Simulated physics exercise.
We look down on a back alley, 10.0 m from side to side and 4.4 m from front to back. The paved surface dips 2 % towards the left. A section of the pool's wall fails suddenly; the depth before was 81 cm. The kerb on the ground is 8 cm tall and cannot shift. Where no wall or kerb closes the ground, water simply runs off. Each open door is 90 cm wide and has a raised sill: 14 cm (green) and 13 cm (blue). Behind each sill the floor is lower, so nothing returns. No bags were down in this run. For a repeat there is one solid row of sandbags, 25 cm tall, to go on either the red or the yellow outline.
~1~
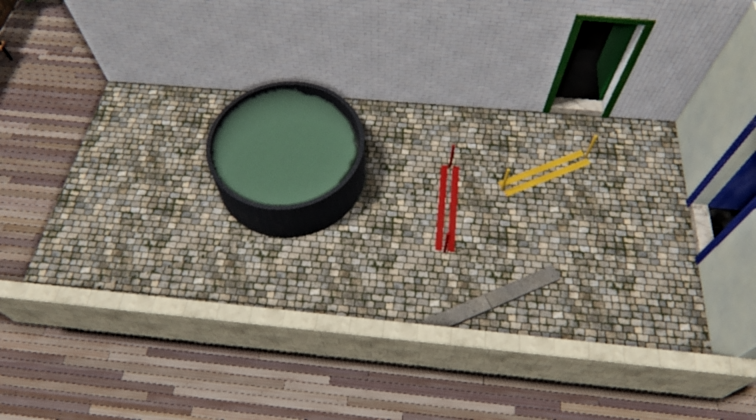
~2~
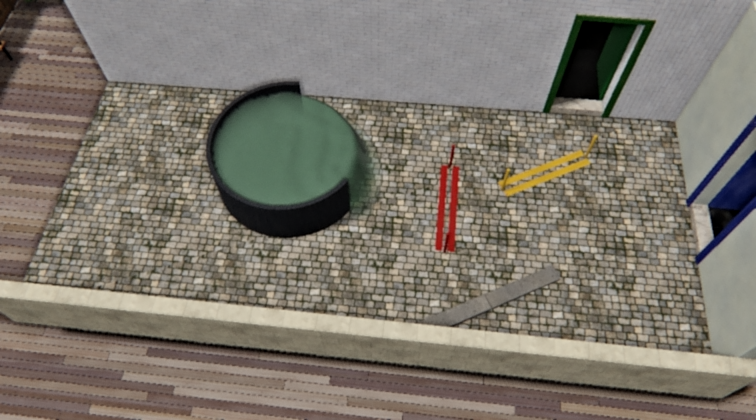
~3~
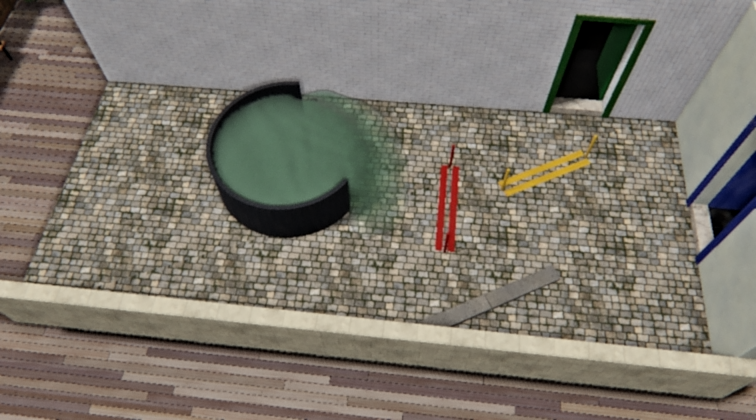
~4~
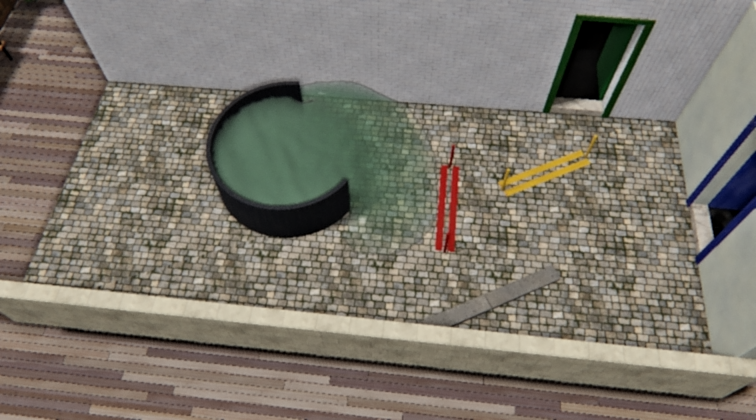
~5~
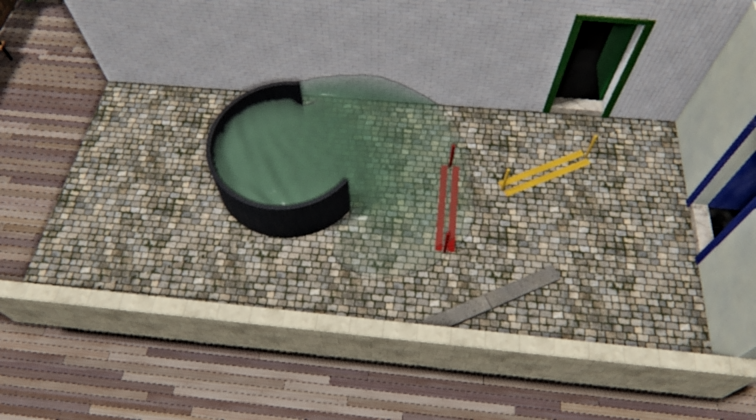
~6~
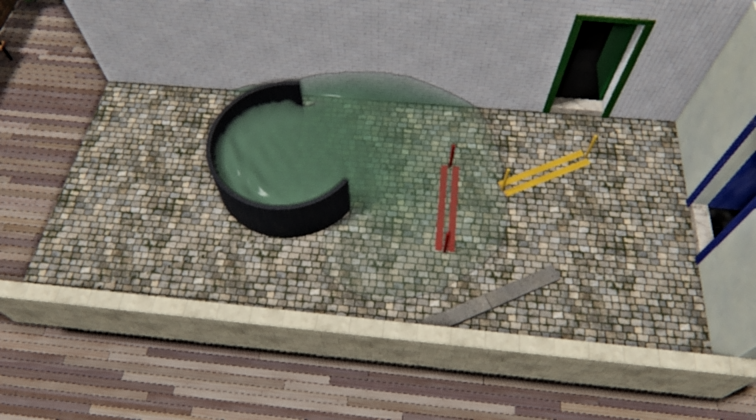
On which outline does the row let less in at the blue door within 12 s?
Lay them on the yellow one.
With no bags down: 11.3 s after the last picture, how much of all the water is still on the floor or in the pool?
Roughly 70 in a hundred.
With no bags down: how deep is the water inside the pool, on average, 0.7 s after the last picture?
About 37 cm.
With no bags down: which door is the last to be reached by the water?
It is the blue one.
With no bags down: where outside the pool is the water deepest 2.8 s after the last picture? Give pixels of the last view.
Near (709, 370).
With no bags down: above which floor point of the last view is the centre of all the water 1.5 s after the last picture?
Near (425, 162).
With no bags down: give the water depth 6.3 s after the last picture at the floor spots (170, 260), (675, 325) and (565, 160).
In that order: 5, 10 and 8 cm.
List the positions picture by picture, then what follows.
In the first frame, the pool at (286, 144) is whole and still, 81 cm deep.
In the second frame, the front is at (362, 216), 1.3 m from the gap at (356, 141); 0.6 m2 of floor is under water; 81 cm left at the back of the pool.
In the third frame, the front is at (387, 228), 1.6 m from the gap at (356, 143); 2.2 m2 of floor is under water; 81 cm left at the back of the pool.
In the fourth frame, the front is at (400, 246), 2.0 m from the gap at (356, 145); 4.0 m2 of floor is under water; 81 cm left at the back of the pool.
In the fifth frame, the front is at (422, 265), 2.4 m from the gap at (356, 145); 6.5 m2 of floor is under water; 76 cm left at the back of the pool.
In the sixth frame, the front is at (493, 247), 2.9 m from the gap at (356, 145); 8.8 m2 of floor is under water; 63 cm left at the back of the pool.
Then, 0.7 s after the last picture water covers 50 % of the floor and is deepest (42 cm) near (342, 100) in the run without bags; in at the blue door, 0 L with no bags, 0 L with the row on red, 0 L on yellow.
Then, 1.5 s after the last picture water covers 65 % of the floor and is deepest (48 cm) near (671, 124) in the run without bags; in at the blue door, 0 L with no bags, 0 L with the row on red, 0 L on yellow.
Then, 2.8 s after the last picture water covers 65 % of the floor and is deepest (38 cm) near (709, 370) in the run without bags; in at the blue door, 60 L with no bags, 34 L with the row on red, 4 L on yellow.
Then, 6.3 s after the last picture water covers 85 % of the floor and is deepest (26 cm) near (424, 341) in the run without bags; in at the blue door, 99 L with no bags, 48 L with the row on red, 4 L on yellow.
Then, 11.3 s after the last picture water covers 95 % of the floor and is deepest (15 cm) near (332, 100) in the run without bags; in at the blue door, 99 L with no bags, 48 L with the row on red, 4 L on yellow.
